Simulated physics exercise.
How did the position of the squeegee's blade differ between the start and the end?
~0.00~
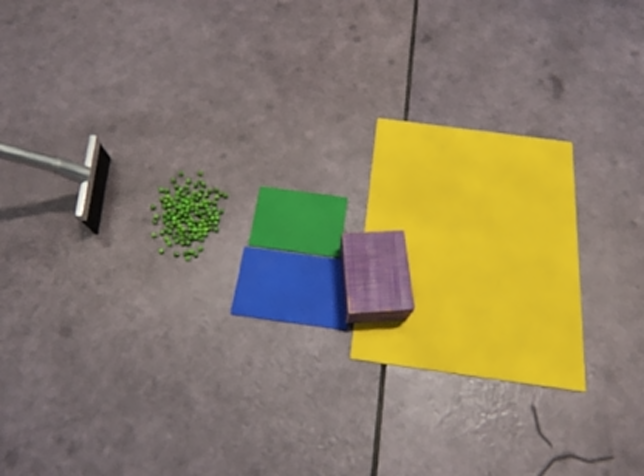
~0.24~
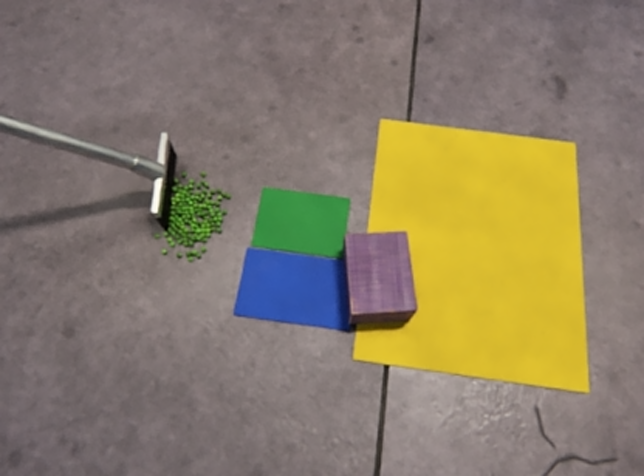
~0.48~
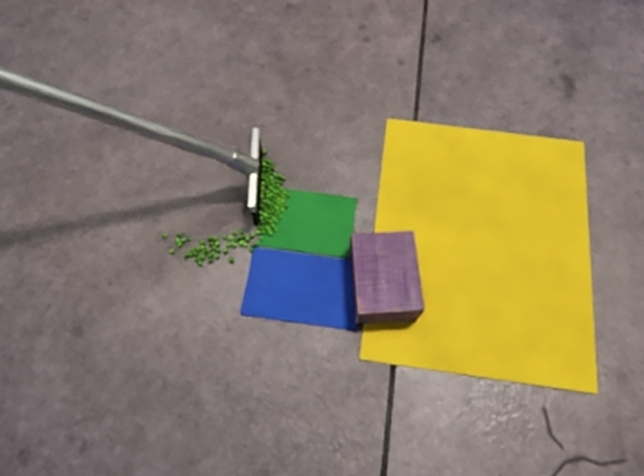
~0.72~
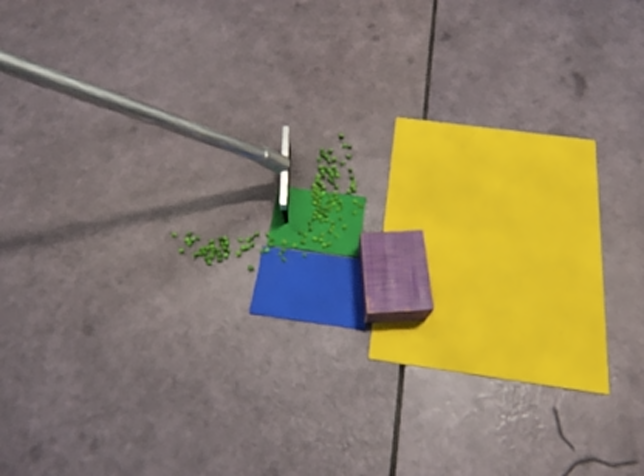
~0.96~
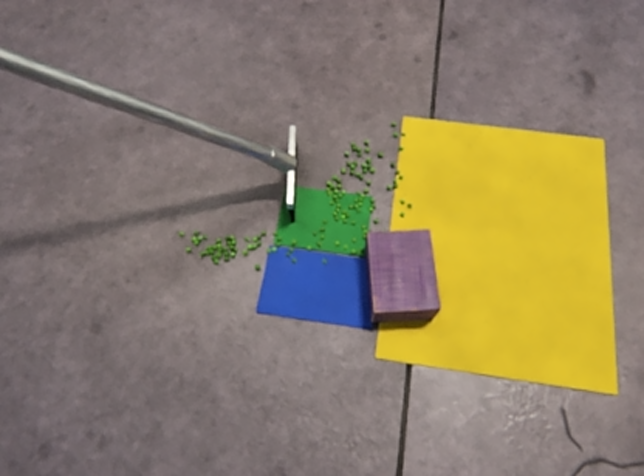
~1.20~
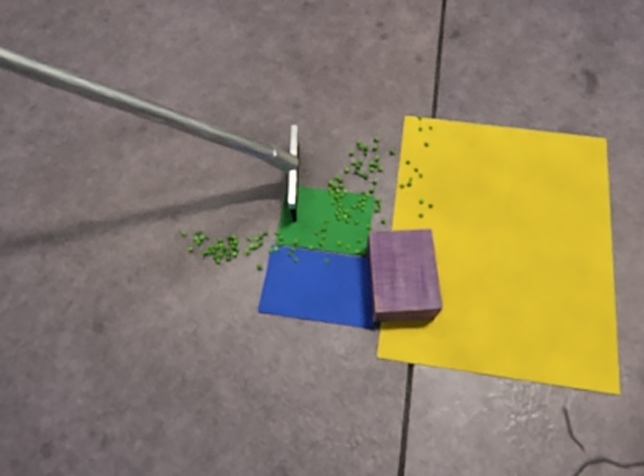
At the start the blade was on bare floor at the far left, to the left of the pile of peas. By the end it was further right, with its lower end over the left part of the green sheet.
